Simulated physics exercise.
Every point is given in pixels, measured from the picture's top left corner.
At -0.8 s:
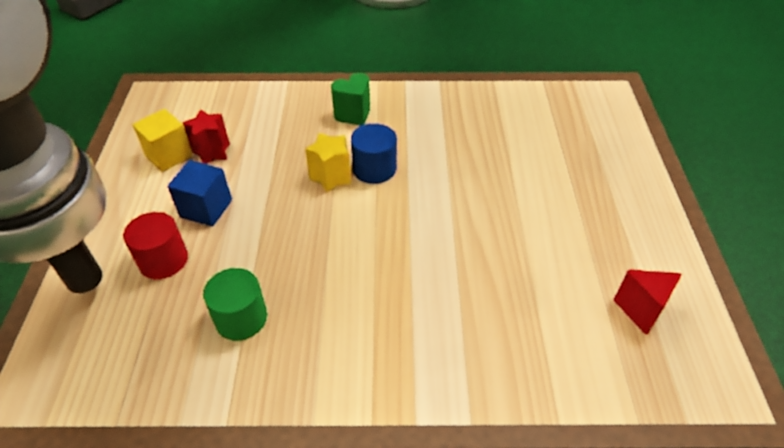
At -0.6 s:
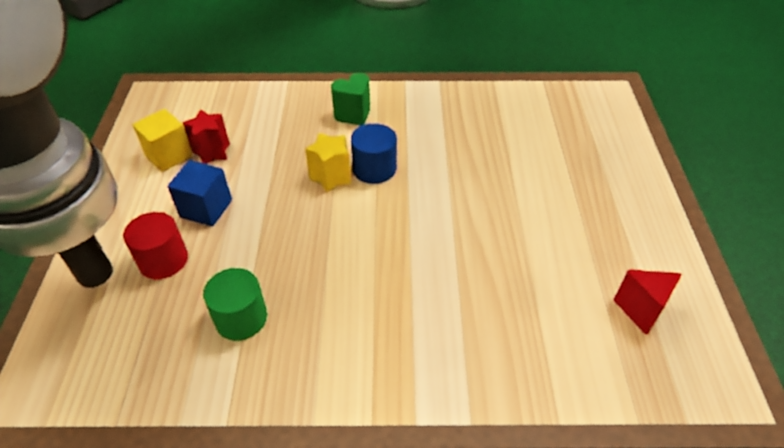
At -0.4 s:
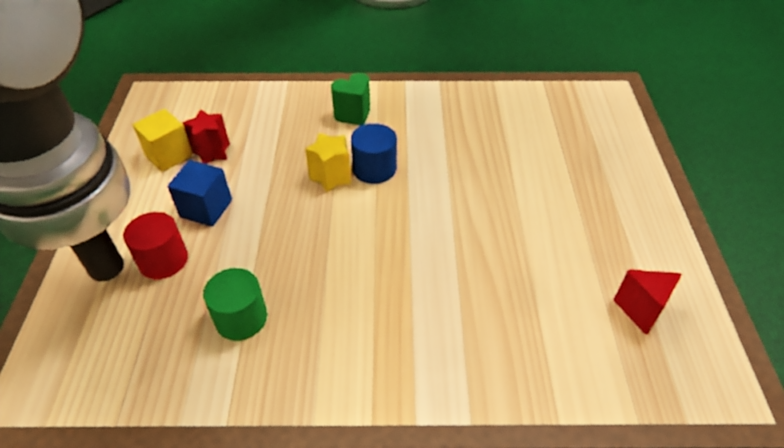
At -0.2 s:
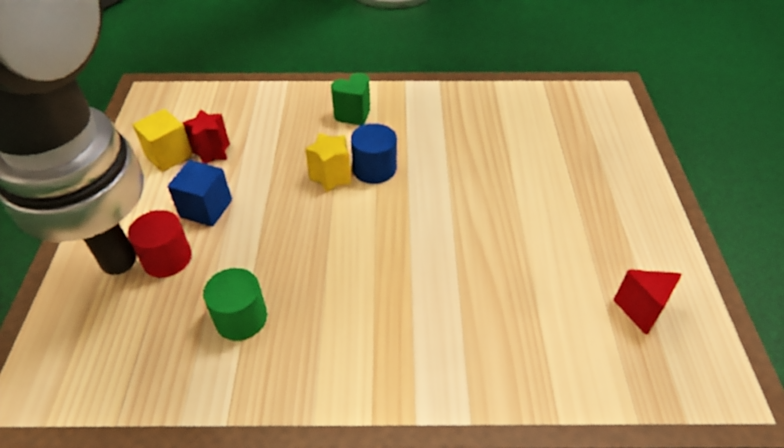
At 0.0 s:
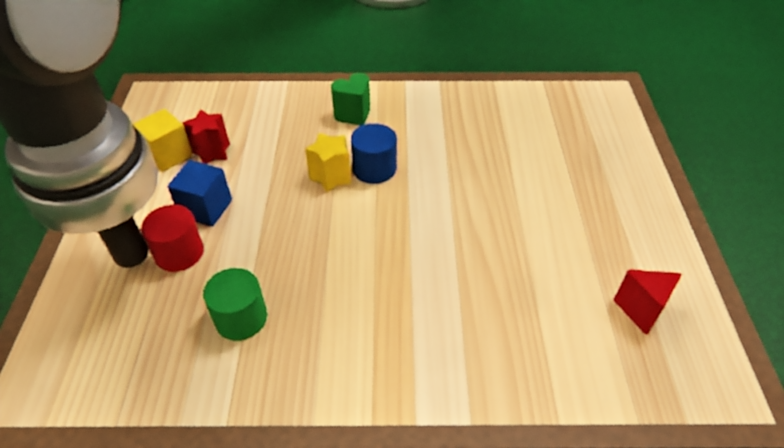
On a wooden board with colored blocks scattered over it, a robotic arm at the left moved its dark tip rightward to the red cylinder and nudged it slightly toward the right.
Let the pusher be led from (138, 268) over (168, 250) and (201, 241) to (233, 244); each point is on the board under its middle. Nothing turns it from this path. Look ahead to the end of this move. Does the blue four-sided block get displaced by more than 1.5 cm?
No - that is not the case.
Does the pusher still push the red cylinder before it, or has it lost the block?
I believe the red cylinder keeps its place ahead of the pusher.
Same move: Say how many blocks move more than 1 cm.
I reckon the push displaces only one of the blocks by more than 1 cm.
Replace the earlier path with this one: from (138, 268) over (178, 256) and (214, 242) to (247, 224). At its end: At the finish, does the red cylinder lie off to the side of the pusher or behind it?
No.
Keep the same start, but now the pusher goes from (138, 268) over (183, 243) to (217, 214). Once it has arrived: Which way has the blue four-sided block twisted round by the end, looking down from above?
Rotates counter-clockwise.
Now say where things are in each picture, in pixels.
Lower end of the pusher (86, 281), tops of blocks, red cylinder (149, 230), blue four-sided block (195, 177), green cylinder (231, 289), in the first frame.
Pusher (96, 275), blocks as before, in the second frame.
Pusher (107, 269), blocks as before, in the third frame.
Pusher (119, 263), red cylinder (153, 228), in the fourth frame.
Pusher (132, 256), red cylinder (167, 222), blue four-sided block (195, 177), green cylinder (231, 289), in the fifth frame.
What follows on the original path. Halfway along, pusher (180, 232); red cylinder (216, 206); blue four-sided block (201, 174), turned 25° anticlockwise.
At the end, pusher (229, 232); red cylinder (264, 201); blue four-sided block (201, 174), turned 25° anticlockwise; green cylinder not moved.
